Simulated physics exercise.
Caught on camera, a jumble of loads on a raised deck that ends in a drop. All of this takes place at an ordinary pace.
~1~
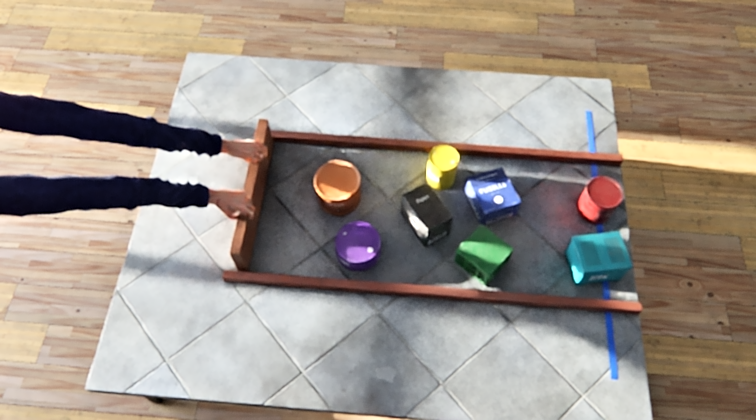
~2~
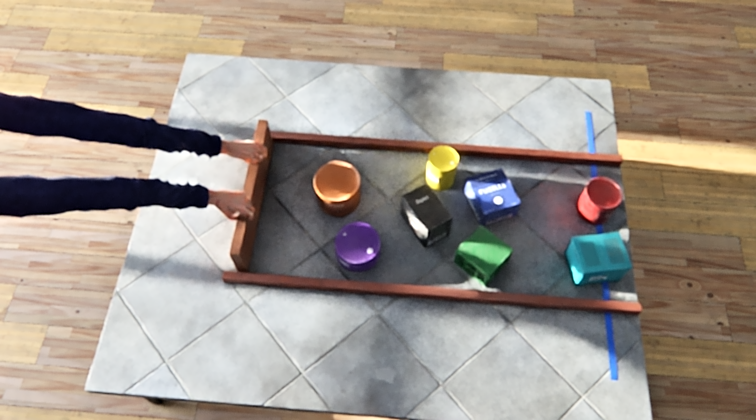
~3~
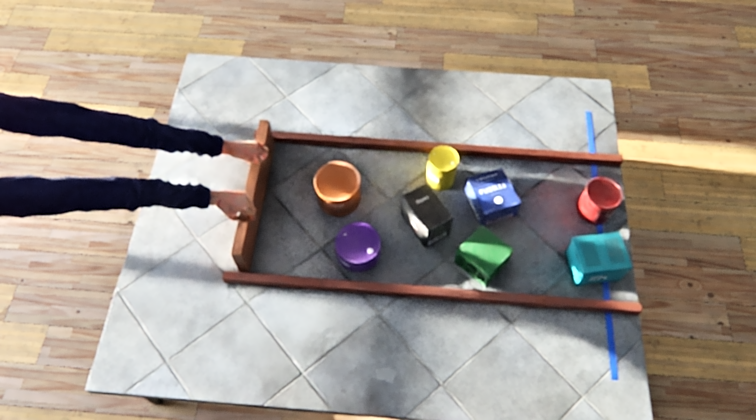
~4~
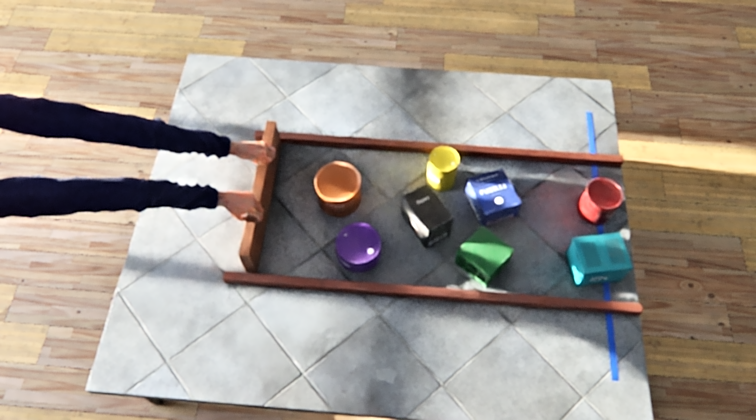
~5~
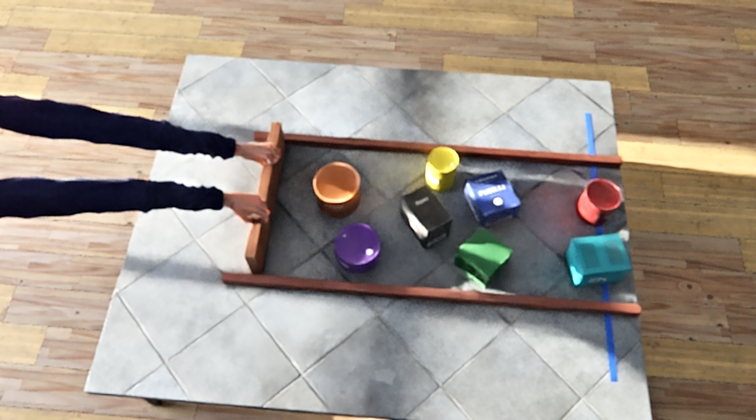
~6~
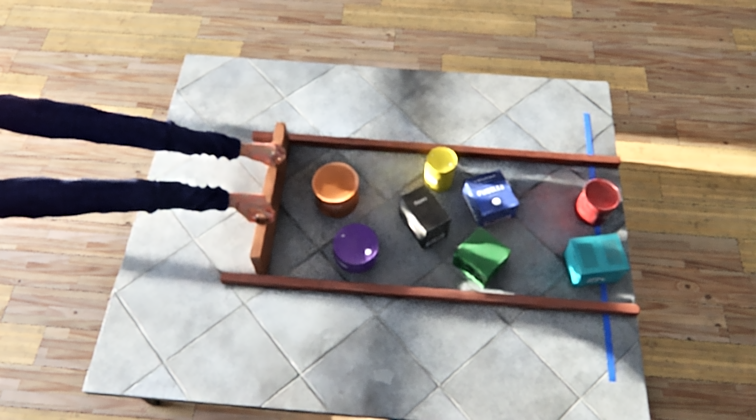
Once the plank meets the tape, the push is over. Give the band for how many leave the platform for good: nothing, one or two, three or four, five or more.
Fallen: Five or more.
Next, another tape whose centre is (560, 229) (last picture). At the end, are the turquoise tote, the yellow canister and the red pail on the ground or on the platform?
Result - turquoise tote: Drops; yellow canister: Remains in place; red pail: Drops.
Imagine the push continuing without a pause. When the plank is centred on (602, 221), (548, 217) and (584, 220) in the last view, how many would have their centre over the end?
Going through the three positions, you'd get 5, 2 and 5.
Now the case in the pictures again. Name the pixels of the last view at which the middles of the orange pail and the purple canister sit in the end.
Around (623, 203) and around (627, 267).
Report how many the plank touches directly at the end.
Counting them up gives 3.
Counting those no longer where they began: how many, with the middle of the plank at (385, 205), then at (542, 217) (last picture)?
So 3, and at the other place 8.
Soon after, none off yet; red pail at rest near (597, 203); turquoise tote at rest near (595, 261); blue box at rest near (490, 198).
Then, none off yet; red pail at rest near (597, 203); turquoise tote moved a little near (608, 260); blue box moved about its own width near (550, 193).
At rest, the number that fall off is five or more; fallen, black box, green crate, blue box, turquoise tote and red pail.
